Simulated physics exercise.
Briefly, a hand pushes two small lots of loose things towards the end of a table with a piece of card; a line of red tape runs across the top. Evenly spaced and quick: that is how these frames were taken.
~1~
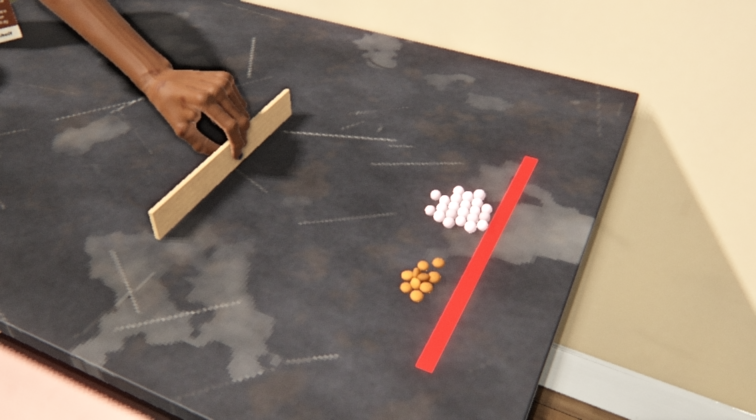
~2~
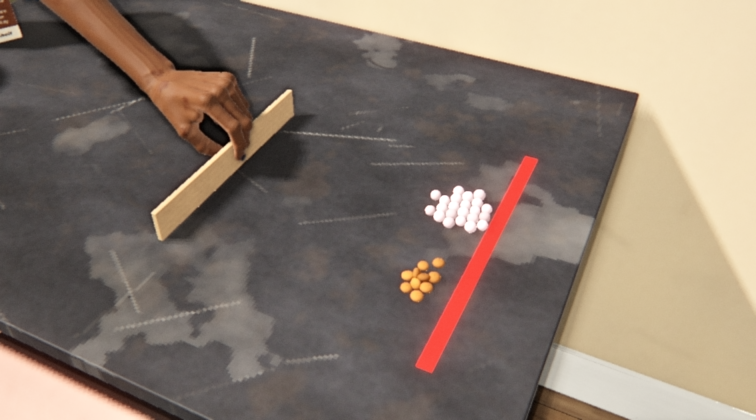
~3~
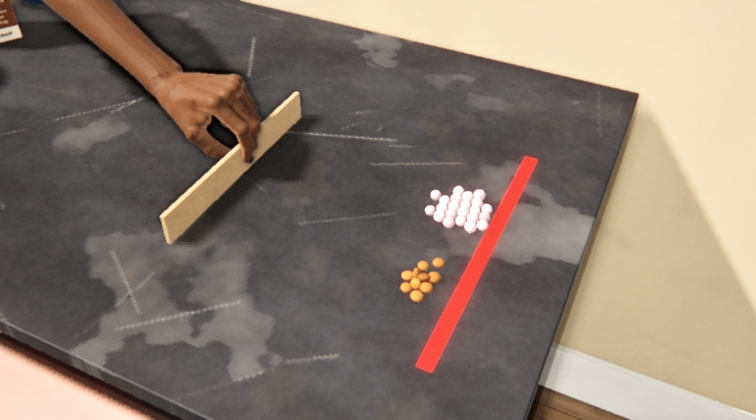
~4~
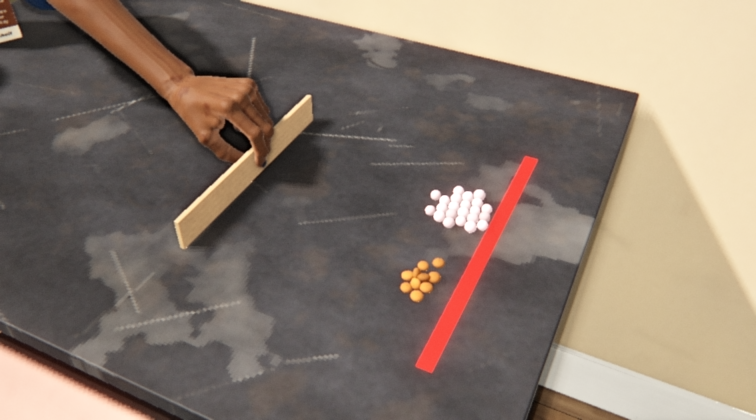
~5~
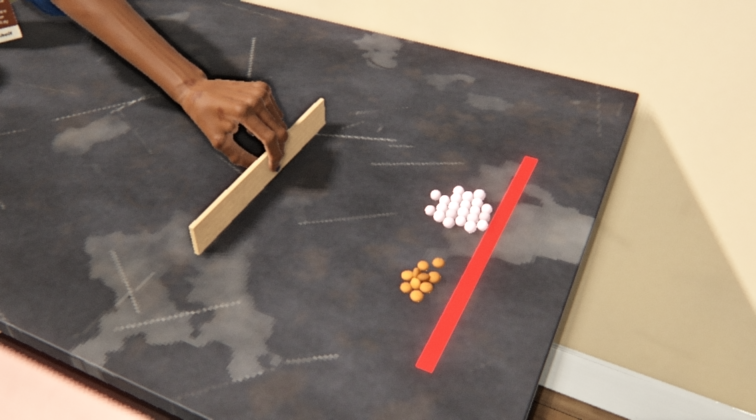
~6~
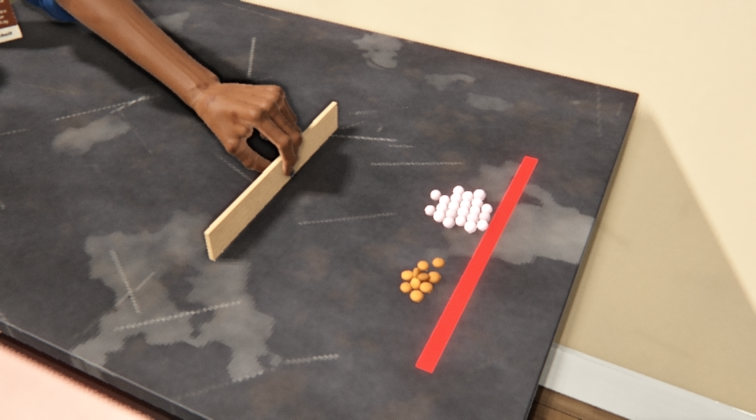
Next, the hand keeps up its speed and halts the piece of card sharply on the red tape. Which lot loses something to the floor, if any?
Result: The nearer lot will manage to stay fully on the surface; the farther lot will fail to stay fully on the surface.
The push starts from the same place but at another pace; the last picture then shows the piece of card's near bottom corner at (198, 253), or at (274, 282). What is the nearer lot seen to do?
The first pace sees it all remain in place, the second sees it all remain in place.
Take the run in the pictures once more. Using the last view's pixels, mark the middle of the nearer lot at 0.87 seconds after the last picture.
(484, 298), roughly.
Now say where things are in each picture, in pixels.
The first picture shows piece of card near (166, 214), at rest; red tape near (527, 167), about a palm's width from the edge; edge at (574, 282); nearer lot near (424, 278), a few bits of cat kibble; farther lot near (463, 213), a few sugar pearls.
The second picture shows piece of card near (168, 215); farther lot near (463, 213).
The third picture shows piece of card near (177, 218); nearer lot near (424, 278).
The fourth picture shows piece of card near (191, 223); farther lot near (463, 213).
The fifth picture shows piece of card near (205, 229); nearer lot near (424, 278).
The sixth picture shows piece of card near (220, 234); red tape near (527, 167); edge at (574, 282); nearer lot near (424, 278); farther lot near (463, 213).
Then, 0.42 s on from there, piece of card still moving, near (385, 193); nearer lot all on the table, its front near (433, 277); farther lot all on the table, its front near (483, 225).
Then, 0.87 s on from there, piece of card stopped at the red tape; nearer lot all on the table, its front near (496, 301); farther lot all on the table, its front near (551, 229).
Then, 1.15 s on from there, piece of card stopped at the red tape; nearer lot all on the table, its front near (506, 305); farther lot near a quarter over the edge.
In the end, piece of card stopped at the red tape; nearer lot all on the table, its front near (506, 305); farther lot the whole lot over the edge.
